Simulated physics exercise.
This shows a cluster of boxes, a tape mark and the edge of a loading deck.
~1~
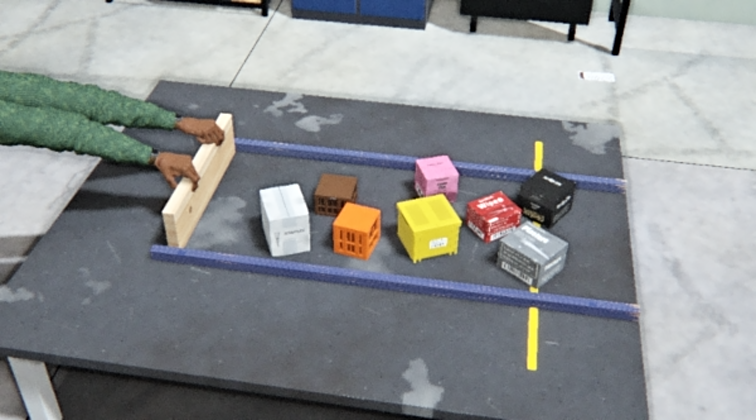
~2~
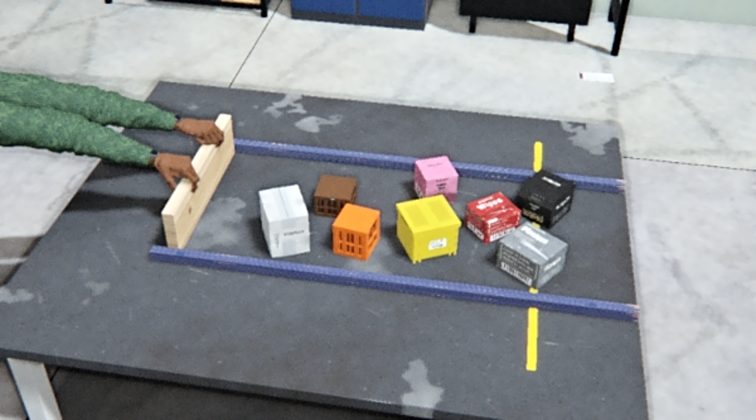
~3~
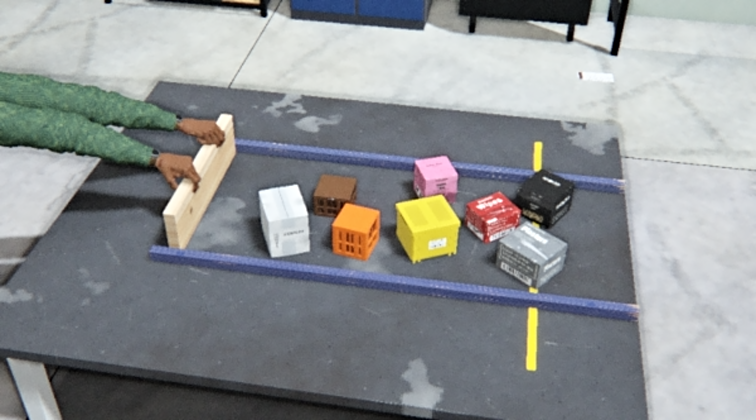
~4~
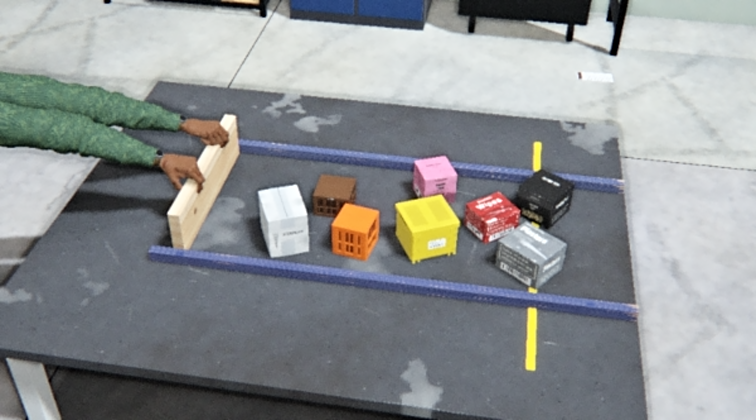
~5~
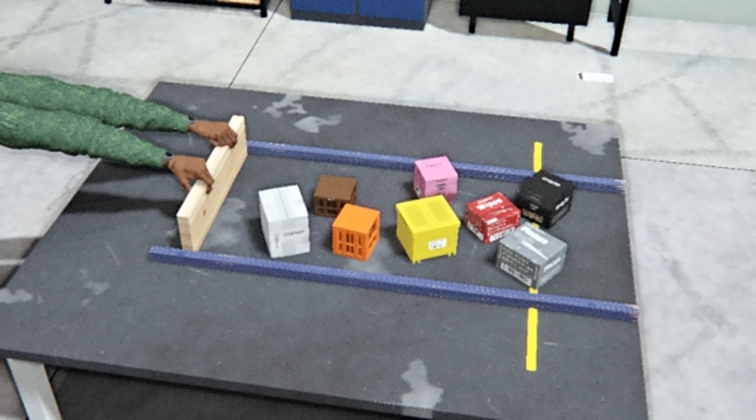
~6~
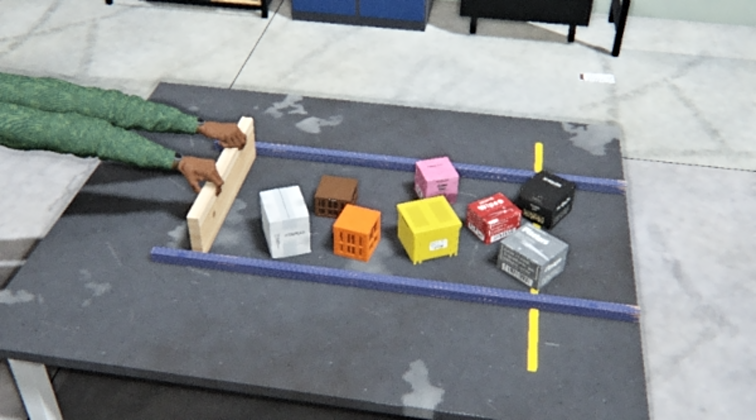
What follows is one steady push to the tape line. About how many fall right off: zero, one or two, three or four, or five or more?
As it turns out, the number that fall off is one or two.
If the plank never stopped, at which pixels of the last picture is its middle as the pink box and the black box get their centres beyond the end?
At (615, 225) for the pink box; at (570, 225) for the black box.
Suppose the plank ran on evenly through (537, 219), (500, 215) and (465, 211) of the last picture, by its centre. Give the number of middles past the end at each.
The counts: 1, 0 and 0.
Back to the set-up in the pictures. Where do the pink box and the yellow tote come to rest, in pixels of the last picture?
About (556, 186), and the other about (600, 247).
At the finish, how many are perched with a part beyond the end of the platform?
That would be 0.
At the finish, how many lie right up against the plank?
It touches 3.
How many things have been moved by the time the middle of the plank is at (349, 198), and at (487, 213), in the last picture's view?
By then 4, and 8.
Soon after, none off yet; black box at rest near (546, 200); grey box at rest near (532, 256); red box at rest near (494, 218).
After that, none off yet; black box at rest near (549, 198); grey box at rest near (533, 256); red box displaced a little near (511, 214).
And then, none off yet; black box displaced a little near (564, 191); grey box displaced about its own width near (572, 260); red box displaced about its own width near (540, 213).
In the end, the number that fall off is one or two; gone, grey box.
